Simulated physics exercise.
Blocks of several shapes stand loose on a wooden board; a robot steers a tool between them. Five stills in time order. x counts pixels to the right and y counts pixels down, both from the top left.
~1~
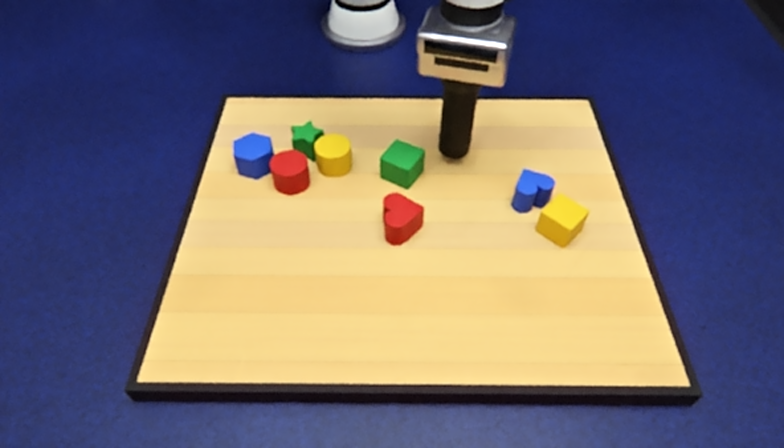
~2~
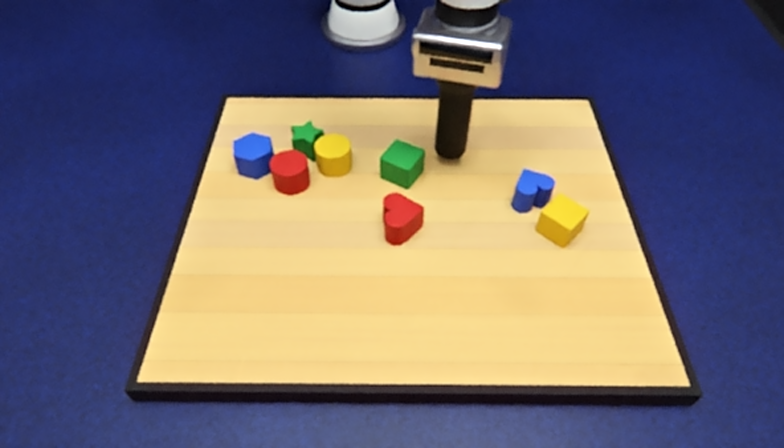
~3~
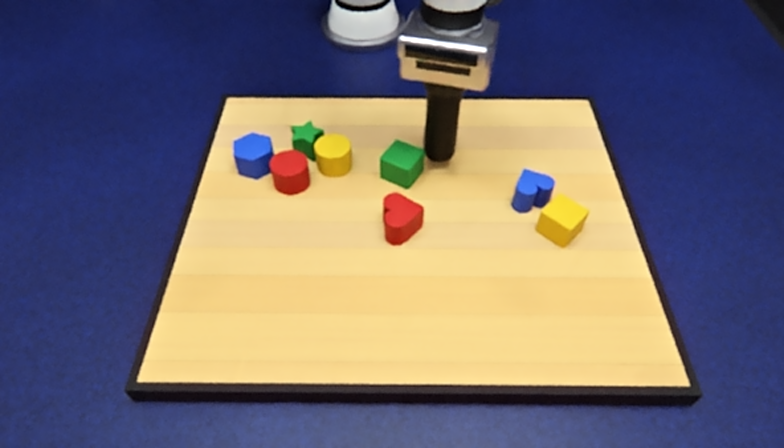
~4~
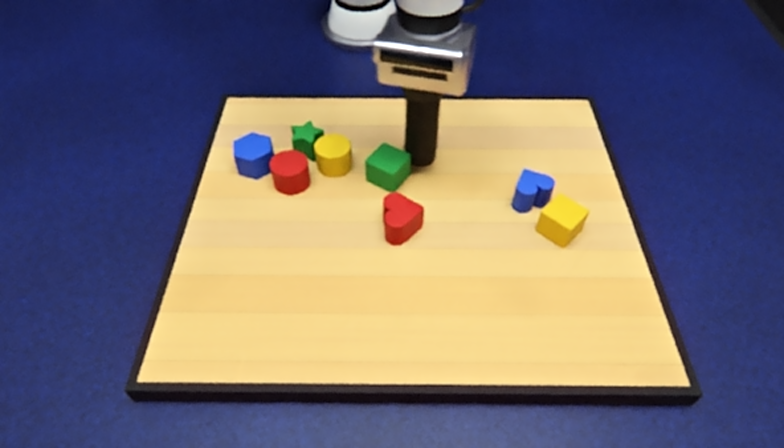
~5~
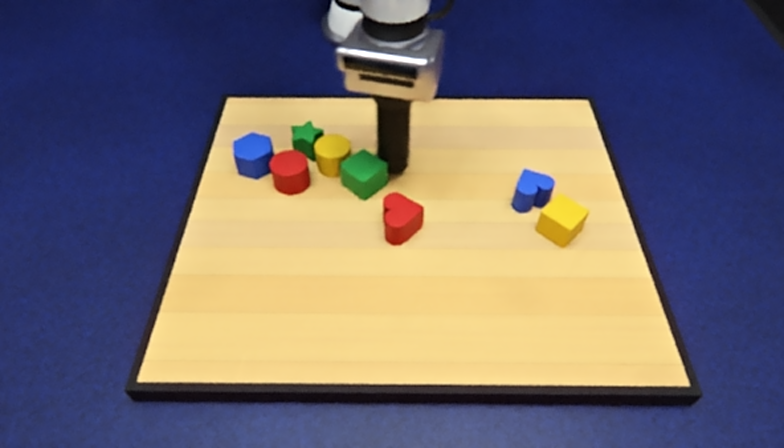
Robot arm sliding its dark tool left across a wooden board, then pushing the green cube left toward the yellow cylinder.
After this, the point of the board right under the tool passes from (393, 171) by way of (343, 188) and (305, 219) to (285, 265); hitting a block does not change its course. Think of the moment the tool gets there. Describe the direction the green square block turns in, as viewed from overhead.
My prediction: CW.
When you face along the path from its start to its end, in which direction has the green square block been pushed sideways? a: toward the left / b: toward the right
The one that fits is b, toward the right.
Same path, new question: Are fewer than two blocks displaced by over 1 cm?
The answer is yes.
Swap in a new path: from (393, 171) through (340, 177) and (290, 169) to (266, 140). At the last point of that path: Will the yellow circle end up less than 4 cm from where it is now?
No, it doesn't check out.
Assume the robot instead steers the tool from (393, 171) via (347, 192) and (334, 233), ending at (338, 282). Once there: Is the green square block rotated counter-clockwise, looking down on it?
No.
The first path, step by step. One third of the way, tool (341, 180); green square block (310, 183).
Two thirds of the way, tool (303, 212); green square block (264, 210), turned 40° clockwise.
At the end, tool (283, 258); yellow circle still; green square block (255, 215), turned 55° clockwise.
